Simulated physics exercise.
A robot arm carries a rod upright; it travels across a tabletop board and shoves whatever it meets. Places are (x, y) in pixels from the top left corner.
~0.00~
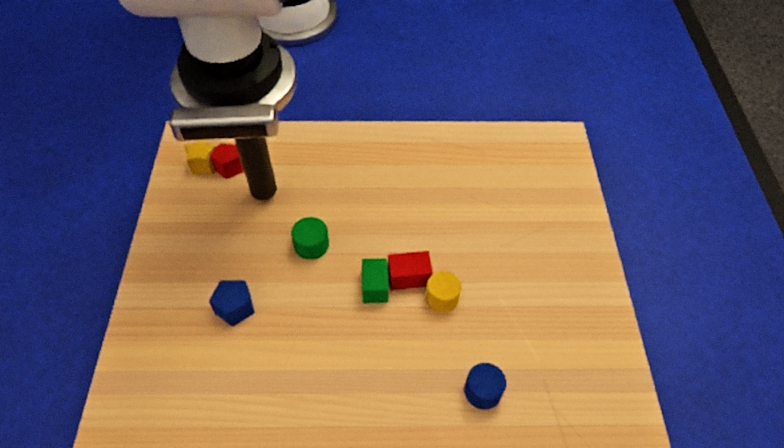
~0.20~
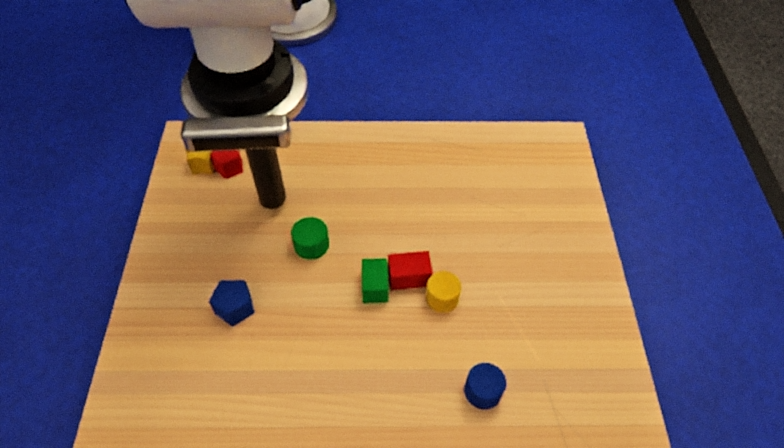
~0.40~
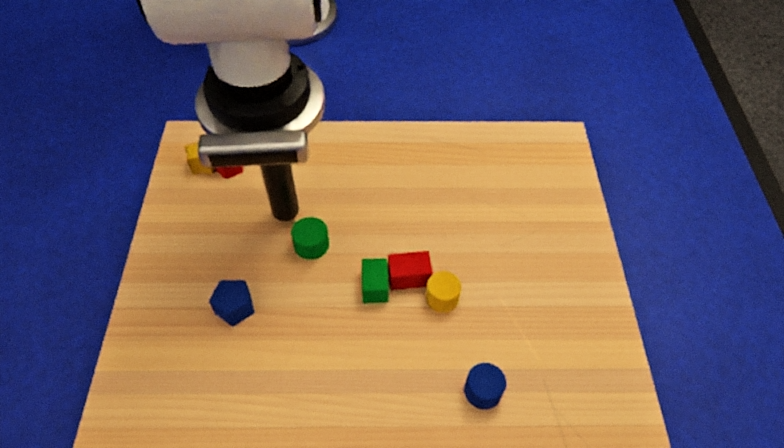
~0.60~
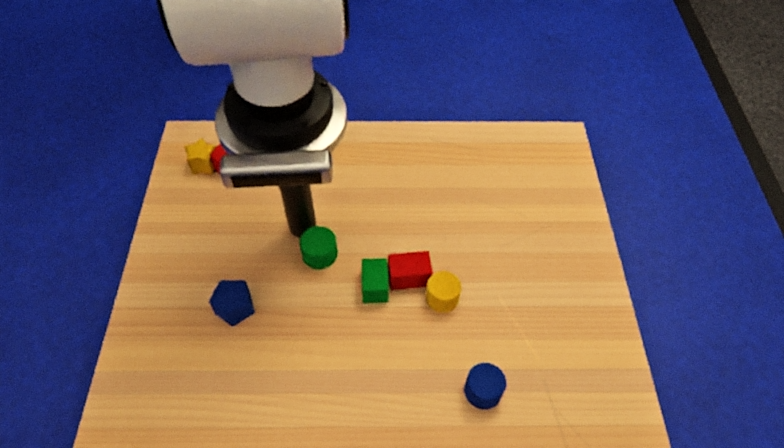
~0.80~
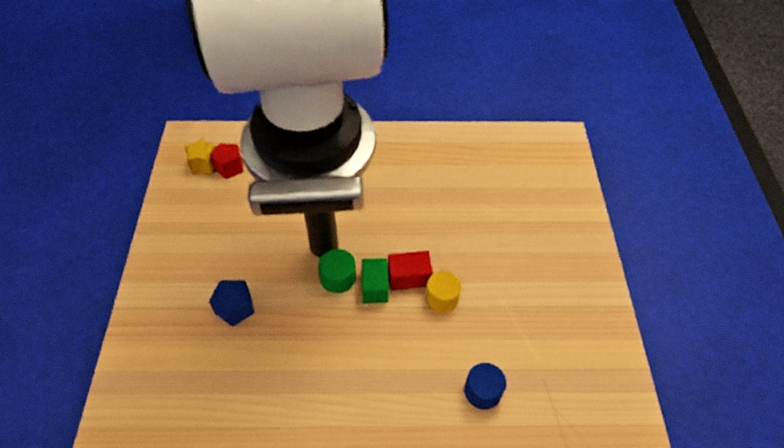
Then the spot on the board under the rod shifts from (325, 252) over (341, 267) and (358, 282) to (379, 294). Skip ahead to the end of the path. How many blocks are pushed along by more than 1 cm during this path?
At least three of them.
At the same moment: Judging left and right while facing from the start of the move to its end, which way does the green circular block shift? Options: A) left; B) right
B.
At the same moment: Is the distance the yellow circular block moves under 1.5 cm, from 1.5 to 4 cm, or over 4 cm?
Once the path is done, the yellow circular block lies within 1.5 cm of its present place.
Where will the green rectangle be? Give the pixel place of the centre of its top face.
Somewhere near (414, 288).
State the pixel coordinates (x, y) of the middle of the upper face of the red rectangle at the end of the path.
At (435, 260).
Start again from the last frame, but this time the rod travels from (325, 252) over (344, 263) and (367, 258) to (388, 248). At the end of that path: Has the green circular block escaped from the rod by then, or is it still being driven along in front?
Beside or behind, I predict.
The first path, step by step. Halfway along, rod at (349, 270); green circular block at (346, 292); green rectangle at (378, 275).
At the end, rod at (379, 290); green circular block at (349, 303); green rectangle at (414, 288), turned 25° anticlockwise; red rectangle at (435, 260), turned 25° anticlockwise; yellow circular block at (447, 286).
